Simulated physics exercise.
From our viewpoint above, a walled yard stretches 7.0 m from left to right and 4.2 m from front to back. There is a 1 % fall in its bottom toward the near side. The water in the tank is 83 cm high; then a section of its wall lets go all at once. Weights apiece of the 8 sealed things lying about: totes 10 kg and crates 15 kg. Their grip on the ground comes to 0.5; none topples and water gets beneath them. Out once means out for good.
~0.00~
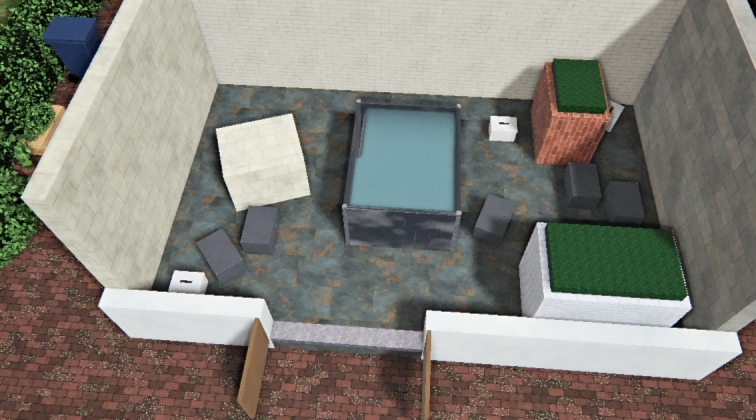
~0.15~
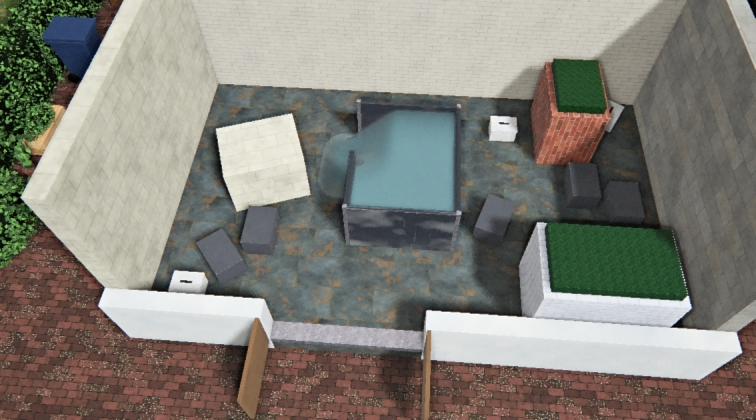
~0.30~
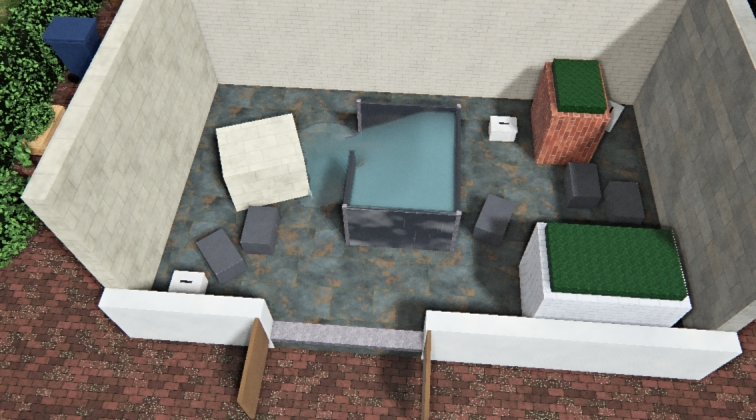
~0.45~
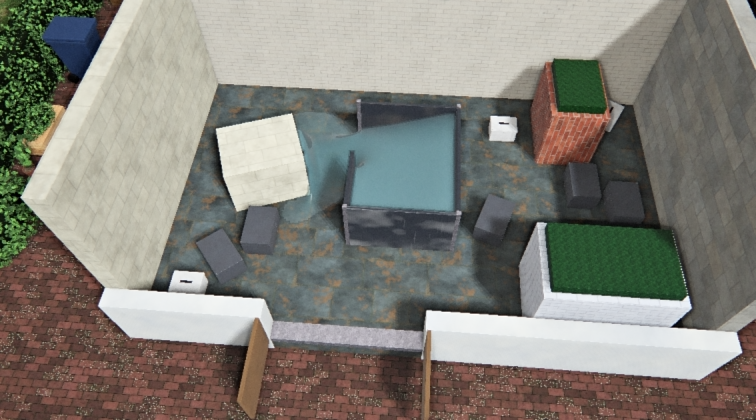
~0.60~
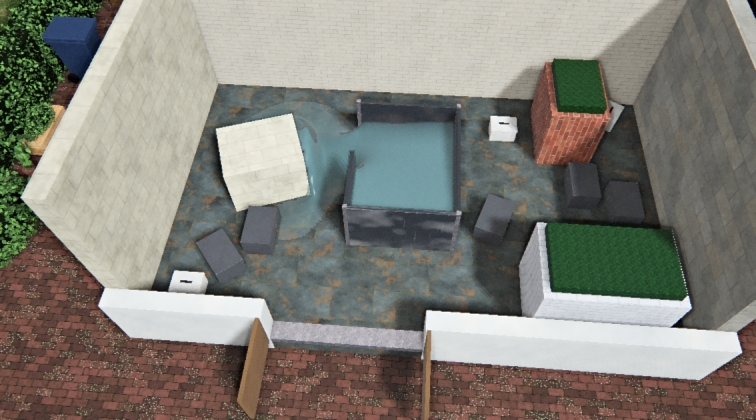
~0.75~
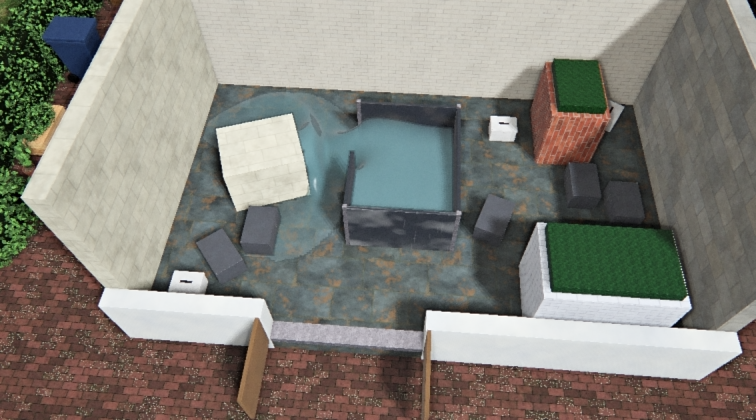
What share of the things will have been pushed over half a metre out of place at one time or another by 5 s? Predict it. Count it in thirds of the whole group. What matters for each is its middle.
Looks like the lowest band.
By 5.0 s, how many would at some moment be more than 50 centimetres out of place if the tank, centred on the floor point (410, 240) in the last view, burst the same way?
In that case the number is 3.
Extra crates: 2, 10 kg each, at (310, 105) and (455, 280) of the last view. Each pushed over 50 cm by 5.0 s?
Above, below.
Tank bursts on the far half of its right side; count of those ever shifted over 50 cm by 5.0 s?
The answer then is 5.
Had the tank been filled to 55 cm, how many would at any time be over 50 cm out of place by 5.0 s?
I count 2 of them in that case.
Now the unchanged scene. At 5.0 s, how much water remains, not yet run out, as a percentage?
86 %.
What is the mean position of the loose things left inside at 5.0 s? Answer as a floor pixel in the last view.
I'd put it close to (490, 195) in the last view.
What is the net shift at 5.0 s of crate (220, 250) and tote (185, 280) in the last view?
In sequence, it comes out as washed out for the first and 200 cm for the second.
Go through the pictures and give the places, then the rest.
The first picture shows a tote at (611, 110), on the bottom; a crate at (627, 199), on the bottom; 2.5 m2 under water; 0 of 8 have shifted.
The second picture shows a tote at (611, 110) rests on the ground; a crate at (627, 199) rests on the ground; water covers 3.1 m2; 0 of 8 have shifted.
The third picture shows a tote at (611, 110) rests on the ground; a crate at (627, 199), on the bottom; 3.8 m2 under water; 0 of 8 have shifted.
The fourth picture shows a tote at (611, 110), on the bottom; a crate at (627, 199) rests on the ground; water covers 4.4 m2; 0 of 8 have shifted.
The fifth picture shows a tote at (611, 110), on the bottom; a crate at (627, 199), on the bottom; water covers 5.3 m2; 0 of 8 have shifted.
The sixth picture shows a tote at (611, 110), on the bottom; a crate at (627, 199), on the bottom; 6.4 m2 under water; 0 of 8 have shifted.
After 1.1 s 0 of 8 are over 50 cm from their spots; 0 afloat.
After 2.2 s 0 of 8 are over 50 cm from their spots; 0 afloat.
After 3.5 s 2 of 8 are over 50 cm from their spots; 2 afloat.
After 5.0 s 2 of 8 are over 50 cm from their spots, and 2 have been at some point; 2 afloat.
